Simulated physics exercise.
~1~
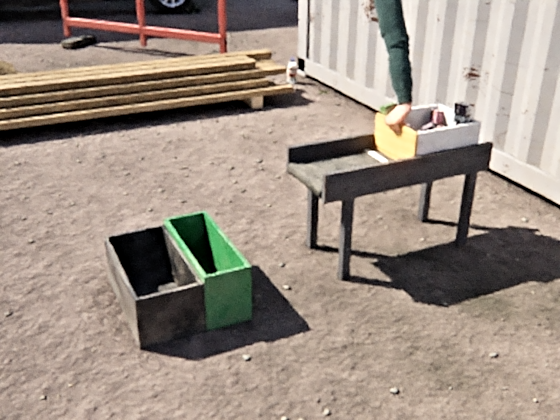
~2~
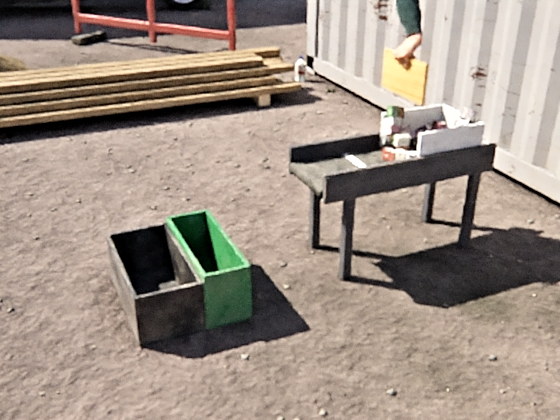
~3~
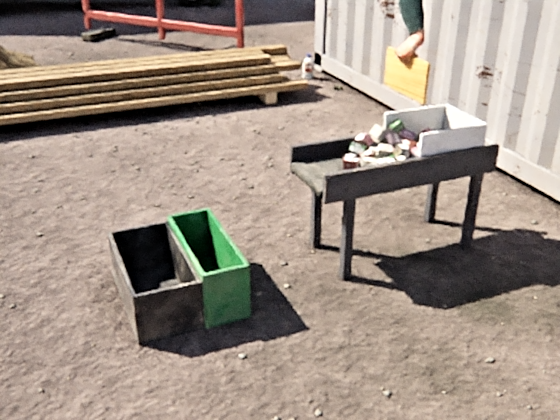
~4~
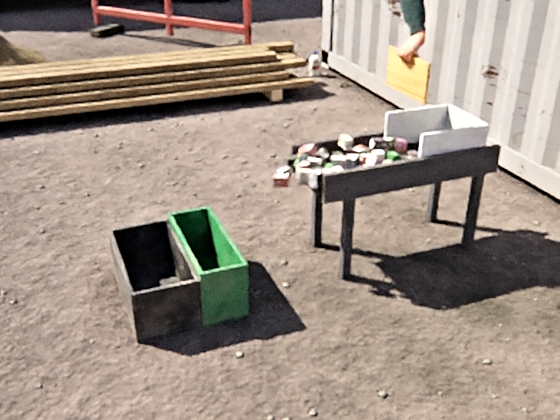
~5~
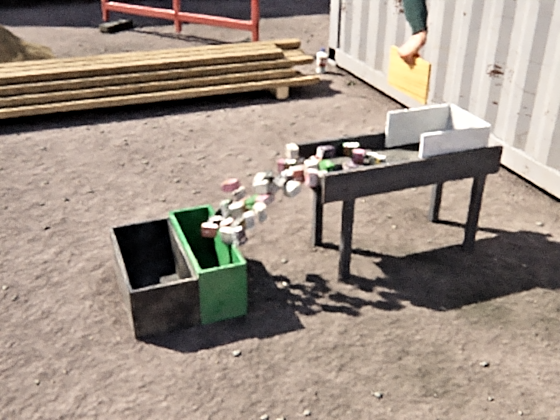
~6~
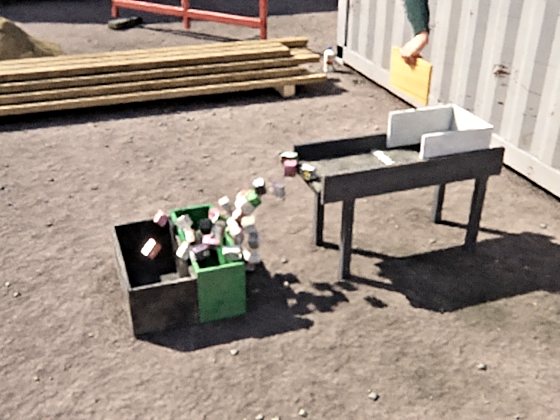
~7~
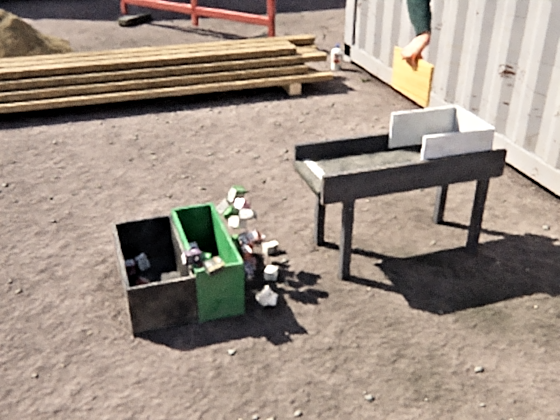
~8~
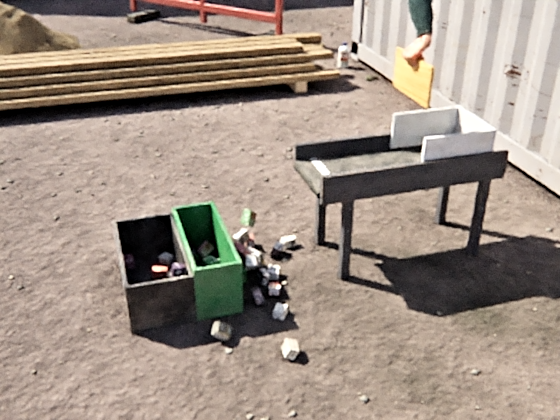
On a sunlit dirt yard beside a pale container, a hand lifts a yellow gate from a white pen, and small cartons ride left along a raised belt and tumble off its end. Some land in the green bin, a few in the black box, and many lie scattered on the ground.
